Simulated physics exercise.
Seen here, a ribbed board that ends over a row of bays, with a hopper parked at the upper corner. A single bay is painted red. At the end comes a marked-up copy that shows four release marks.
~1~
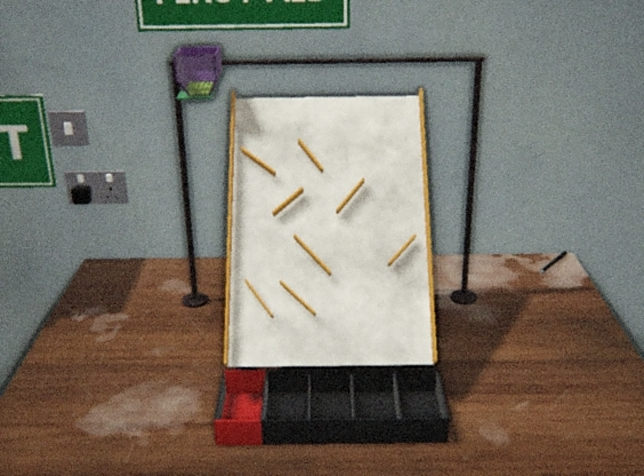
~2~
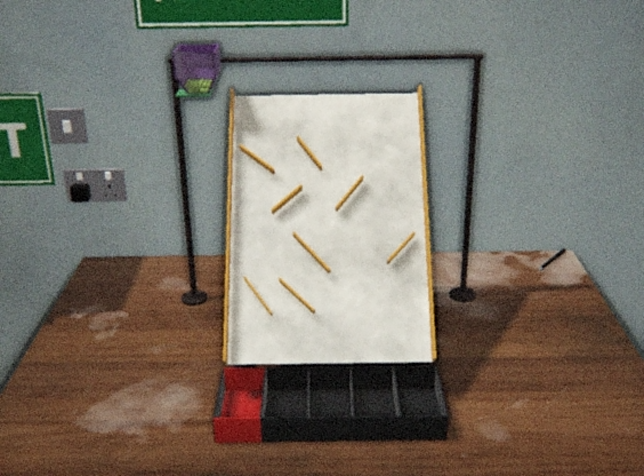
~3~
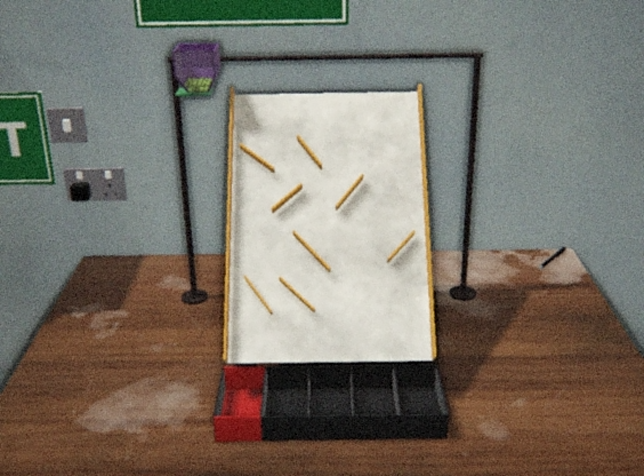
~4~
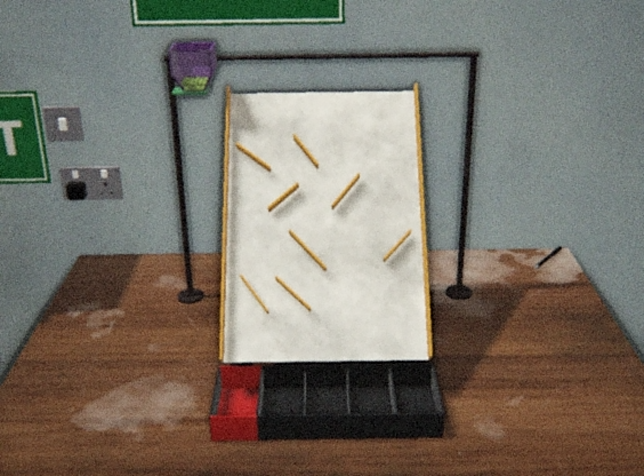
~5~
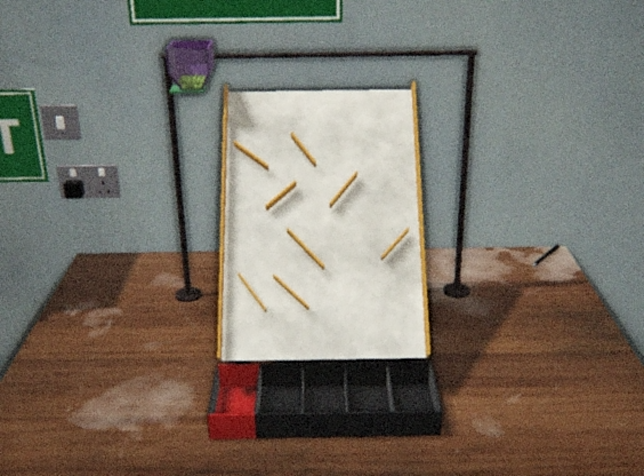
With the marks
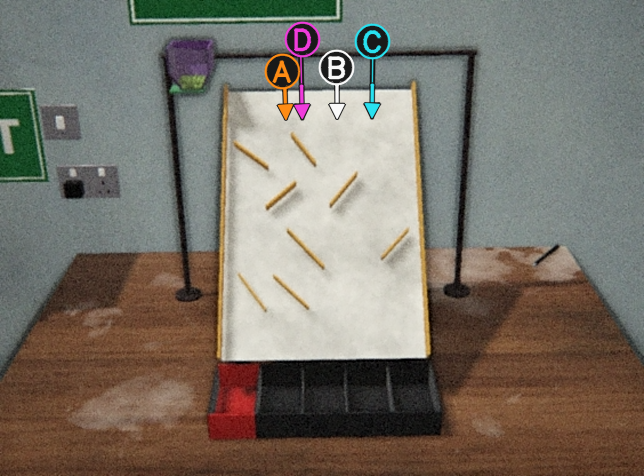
A tilted white board with slanted wooden ribs stood on a worn table above a row of bays, the leftmost red, while a purple hopper stayed at the upper left; only the view shifted slightly.
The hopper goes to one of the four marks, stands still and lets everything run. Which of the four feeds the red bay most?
Mark A.
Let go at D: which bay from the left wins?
It is the fourth one.
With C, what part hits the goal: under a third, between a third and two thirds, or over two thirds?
Mark C gives under a third.
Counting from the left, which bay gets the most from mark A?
It is the first one.
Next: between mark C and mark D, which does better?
That is mark D.
On the marked copy, mark A meets the board at (285, 114); mark B meets the board at (337, 113); mark C meets the board at (372, 112); mark D meets the board at (302, 113).
With A, roughly two thirds in the red bay, roughly a third in other bays.
With B, just a few in the red bay, almost all in other bays, about a tenth outside the box.
With C, not one piece in the red bay, the larger part in other bays, about a tenth outside the box.
With D, about a tenth in the red bay, the larger part in other bays.
